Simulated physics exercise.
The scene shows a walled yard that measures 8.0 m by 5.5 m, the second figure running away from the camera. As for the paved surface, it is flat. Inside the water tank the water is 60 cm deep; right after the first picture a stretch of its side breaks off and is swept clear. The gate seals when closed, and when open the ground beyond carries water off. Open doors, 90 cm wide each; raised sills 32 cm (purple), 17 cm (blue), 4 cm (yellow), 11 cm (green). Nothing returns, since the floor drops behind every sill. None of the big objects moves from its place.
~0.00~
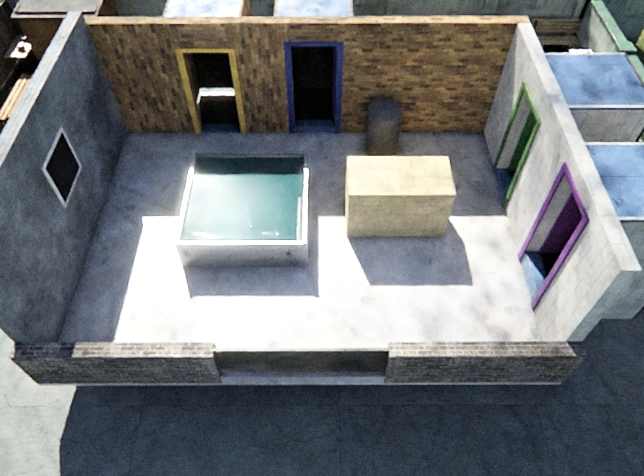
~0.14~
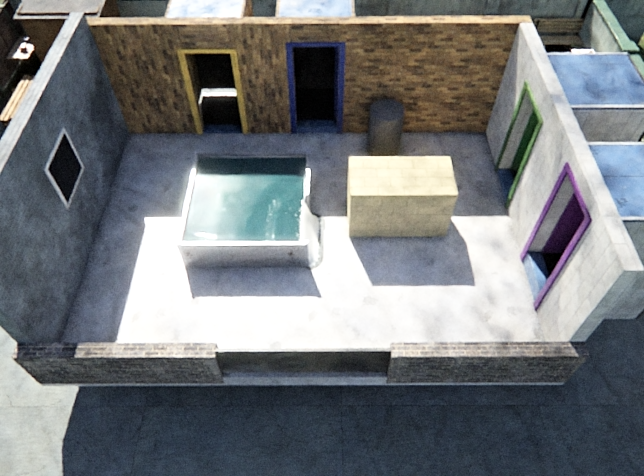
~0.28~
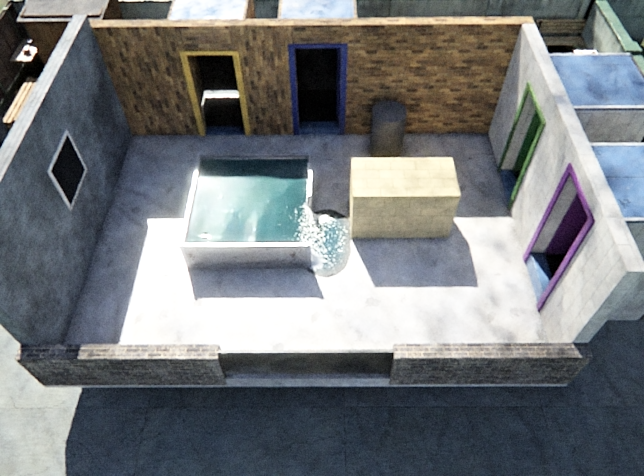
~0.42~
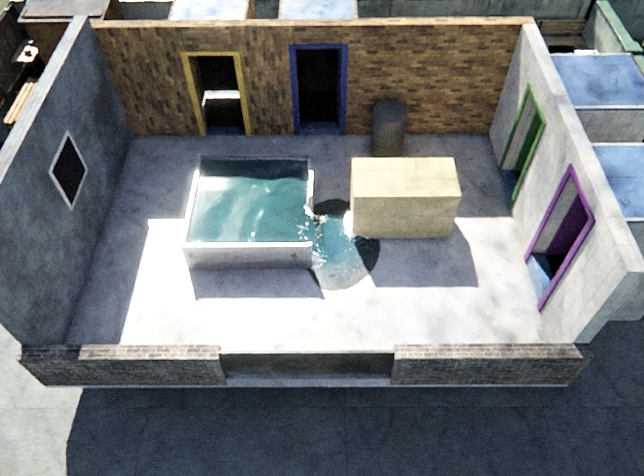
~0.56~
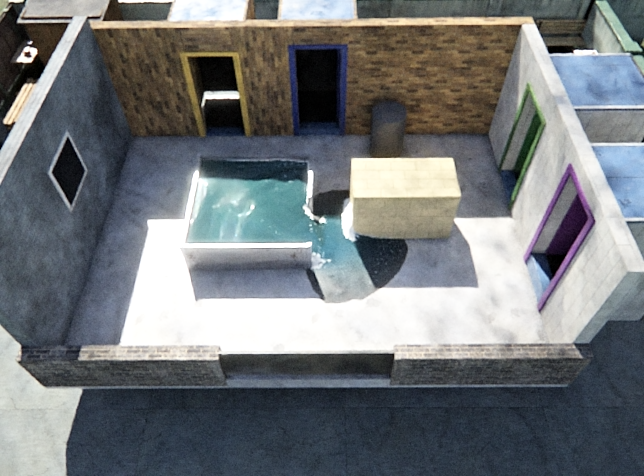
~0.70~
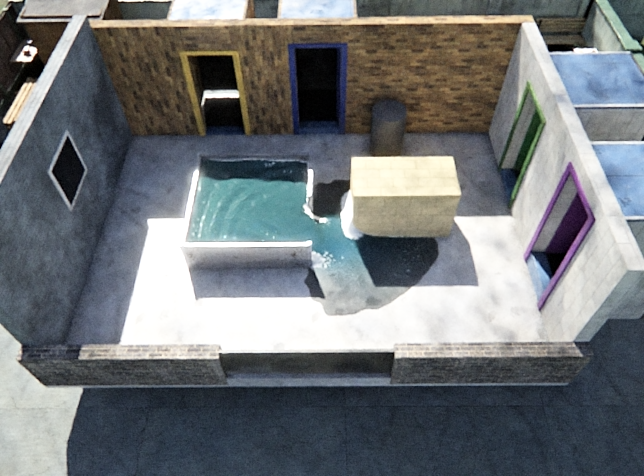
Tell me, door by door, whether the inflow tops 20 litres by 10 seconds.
At the purple door it falls short; at the blue door it falls short; at the yellow door it falls short; at the green door it falls short.
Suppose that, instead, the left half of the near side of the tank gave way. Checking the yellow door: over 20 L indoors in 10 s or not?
At the yellow door the limit is exceeded.
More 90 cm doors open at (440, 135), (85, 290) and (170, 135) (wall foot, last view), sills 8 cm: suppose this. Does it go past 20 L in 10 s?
The first one exceeds it, the second one doesn't reach it, and the third one doesn't reach it.
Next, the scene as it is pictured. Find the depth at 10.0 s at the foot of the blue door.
I'd put it near 8.5 cm.
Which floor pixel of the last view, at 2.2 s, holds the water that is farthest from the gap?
That lands around (552, 362) in the last picture.
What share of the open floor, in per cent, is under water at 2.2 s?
Wet share: About 35 %.
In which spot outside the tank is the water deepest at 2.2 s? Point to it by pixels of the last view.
It's at about (552, 362) in the last picture.
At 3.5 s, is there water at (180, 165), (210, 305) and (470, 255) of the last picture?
Status of the three spots: Free of it, free of it, inundated.
After 1.4 s water covers 25 % of the floor and is deepest (42 cm) near (344, 232); purple door 2 cm at the sill, 0 L in, blue door not reached, yellow door not reached, green door not reached.
After 2.2 s water covers 35 % of the floor and is deepest (47 cm) near (552, 362); purple door 23 cm at the sill, 0 L in, blue door 15 cm at the sill, 0 L in, yellow door not reached, green door not reached.
After 3.5 s water covers 45 % of the floor and is deepest (28 cm) near (484, 363); purple door 24 cm at the sill, 0 L in, blue door 16 cm at the sill, 3 L in, yellow door 3 cm at the sill, 0 L in, green door 4 cm at the sill, 0 L in.
After 6.0 s water covers 70 % of the floor and is deepest (19 cm) near (457, 148); purple door 11 cm at the sill, 0 L in, blue door 11 cm at the sill, 4 L in, yellow door 3 cm at the sill, 0 L in, green door 9 cm at the sill, 0 L in.
After 10.0 s water covers 95 % of the floor and is deepest (14 cm) near (317, 191); purple door 10 cm at the sill, 0 L in, blue door 9 cm at the sill, 4 L in, yellow door 3 cm at the sill, 0 L in, green door 13 cm at the sill, 2 L in.
